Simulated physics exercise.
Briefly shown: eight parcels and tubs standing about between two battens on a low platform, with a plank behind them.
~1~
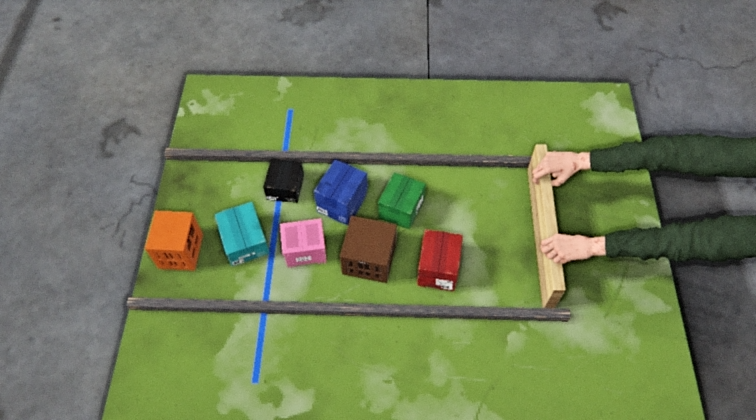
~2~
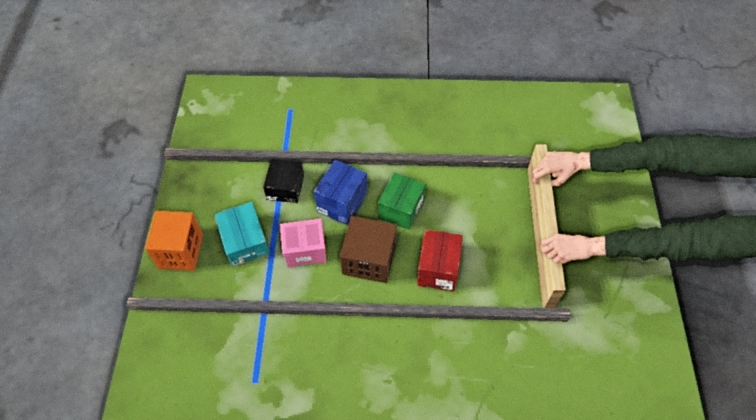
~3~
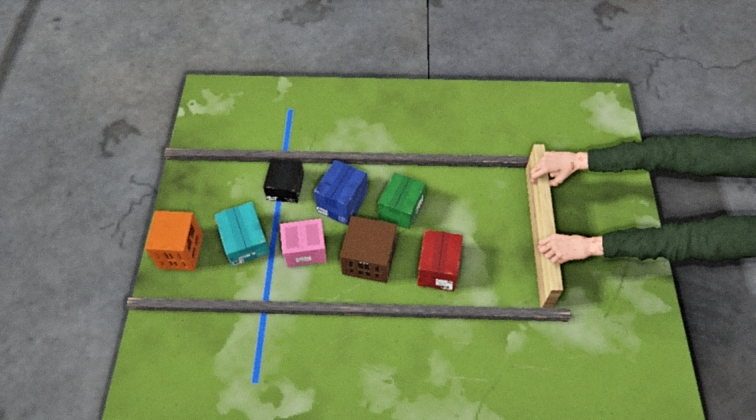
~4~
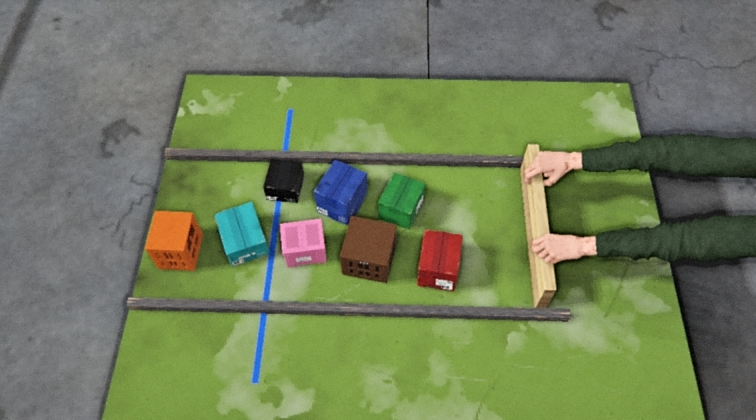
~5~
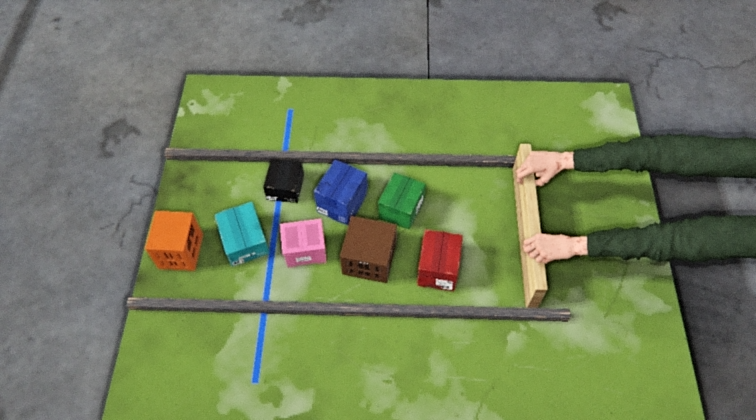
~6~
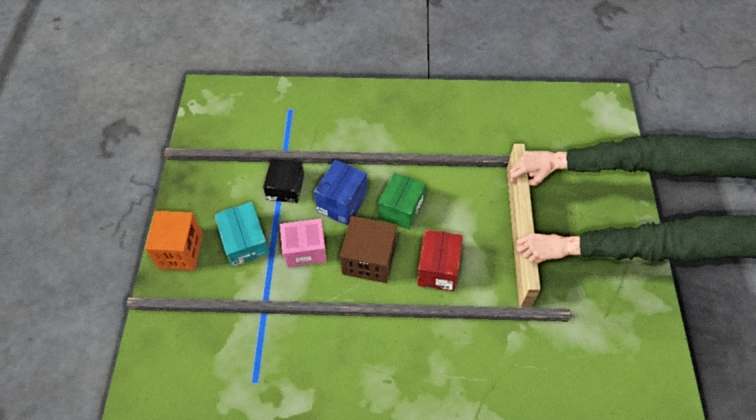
Two green-sleeved arms reach in from the right, hands on an upright wooden plank, seen from above over a green platform on grey concrete. Between two dark battens stand orange, turquoise, black, pink, blue, brown, green and red boxes and crates, left to right, with a blue line crossing beneath the black one. The hands hold nearly still, then slide the plank slightly left; the boxes and camera stay still.
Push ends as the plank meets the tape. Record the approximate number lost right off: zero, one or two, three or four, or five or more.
Number lost: One or two.
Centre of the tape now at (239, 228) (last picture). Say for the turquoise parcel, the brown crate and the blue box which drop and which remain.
Check: The turquoise parcel takes the fall; the brown crate remains in place; the blue box remains in place.
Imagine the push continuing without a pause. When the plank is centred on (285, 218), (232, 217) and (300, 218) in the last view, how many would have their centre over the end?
2, 4 and 1.
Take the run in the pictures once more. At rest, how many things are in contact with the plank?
Result: 2 in all.
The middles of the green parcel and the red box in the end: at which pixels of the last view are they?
Green parcel at about (259, 203), red box at about (249, 256).
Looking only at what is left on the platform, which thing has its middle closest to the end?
The foremost one is the pink tote.
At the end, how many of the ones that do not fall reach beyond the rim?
That adds up to 0.
A little later, none off yet; orange crate at rest near (175, 241); turquoise parcel at rest near (242, 234); black box at rest near (284, 181).
When it is over, the number that fall off is one or two; down, turquoise parcel and orange crate.
